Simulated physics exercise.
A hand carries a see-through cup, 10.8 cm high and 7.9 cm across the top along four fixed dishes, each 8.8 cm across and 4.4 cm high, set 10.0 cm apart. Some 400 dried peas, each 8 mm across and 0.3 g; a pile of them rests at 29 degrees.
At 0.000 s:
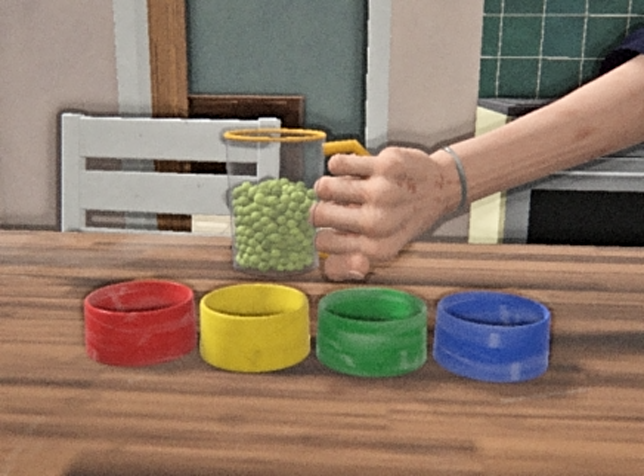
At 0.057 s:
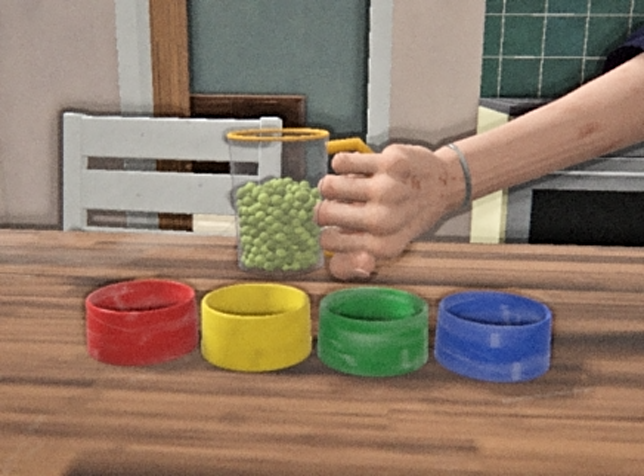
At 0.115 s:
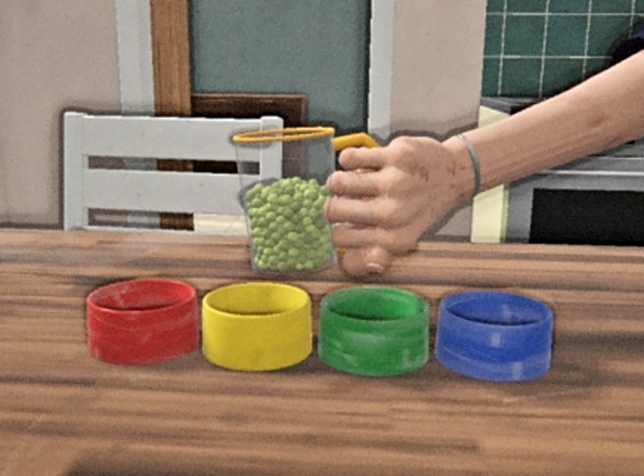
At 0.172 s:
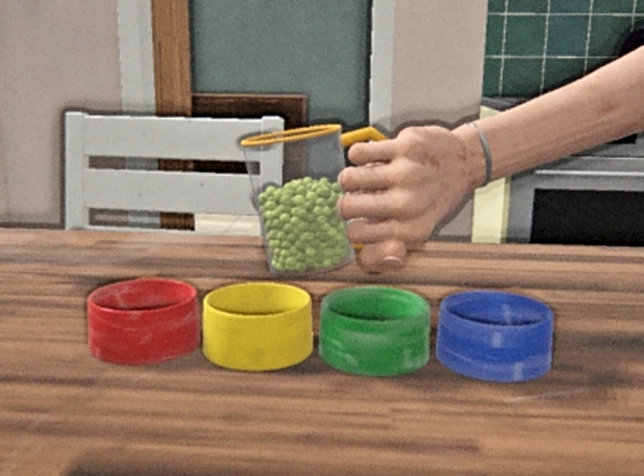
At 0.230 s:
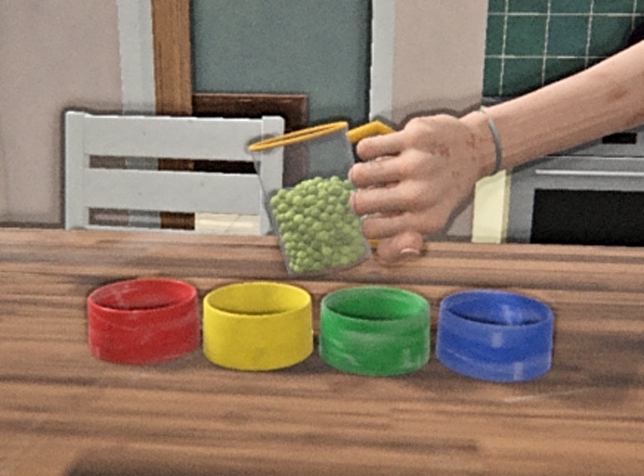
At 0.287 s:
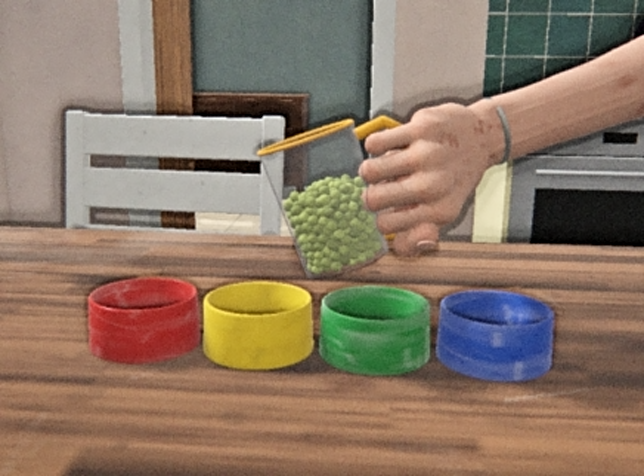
The clip opens on a hand holding an upright clear cup of green peas by its orange handle, behind red, yellow, green and blue dishes on a wooden table. The hand moves a short way right while gradually tilting the cup leftward, and the peas shift with it inside.
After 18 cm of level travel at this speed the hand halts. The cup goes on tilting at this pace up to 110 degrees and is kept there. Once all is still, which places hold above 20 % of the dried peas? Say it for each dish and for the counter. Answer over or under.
Red: Under, blue: Under, green: Over, yellow: Under, counter: Under.
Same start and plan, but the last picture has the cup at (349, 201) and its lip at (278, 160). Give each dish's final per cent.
Red 0, blue 0, green 90, yellow 0.
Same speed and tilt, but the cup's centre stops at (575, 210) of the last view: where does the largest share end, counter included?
Most goes to: Blue.
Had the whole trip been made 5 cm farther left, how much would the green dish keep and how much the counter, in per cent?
Green 80, counter 20.
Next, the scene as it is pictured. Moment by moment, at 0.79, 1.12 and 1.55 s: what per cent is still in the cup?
In turn: 100, 100, 55.
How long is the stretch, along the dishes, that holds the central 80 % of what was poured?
About 6 cm.
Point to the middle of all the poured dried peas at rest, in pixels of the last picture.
At about (382, 322).
After 0.79 s, tilt 63 degrees; cup holds 100 %.
After 1.12 s, tilt 91 degrees; cup holds 100 %.
After 1.55 s, tilt 110 degrees; cup holds 55 %, green 40 %.
At rest (2.7 s), red 0 %, blue 0 %, green 95 %, yellow 0 %, counter 5 %.
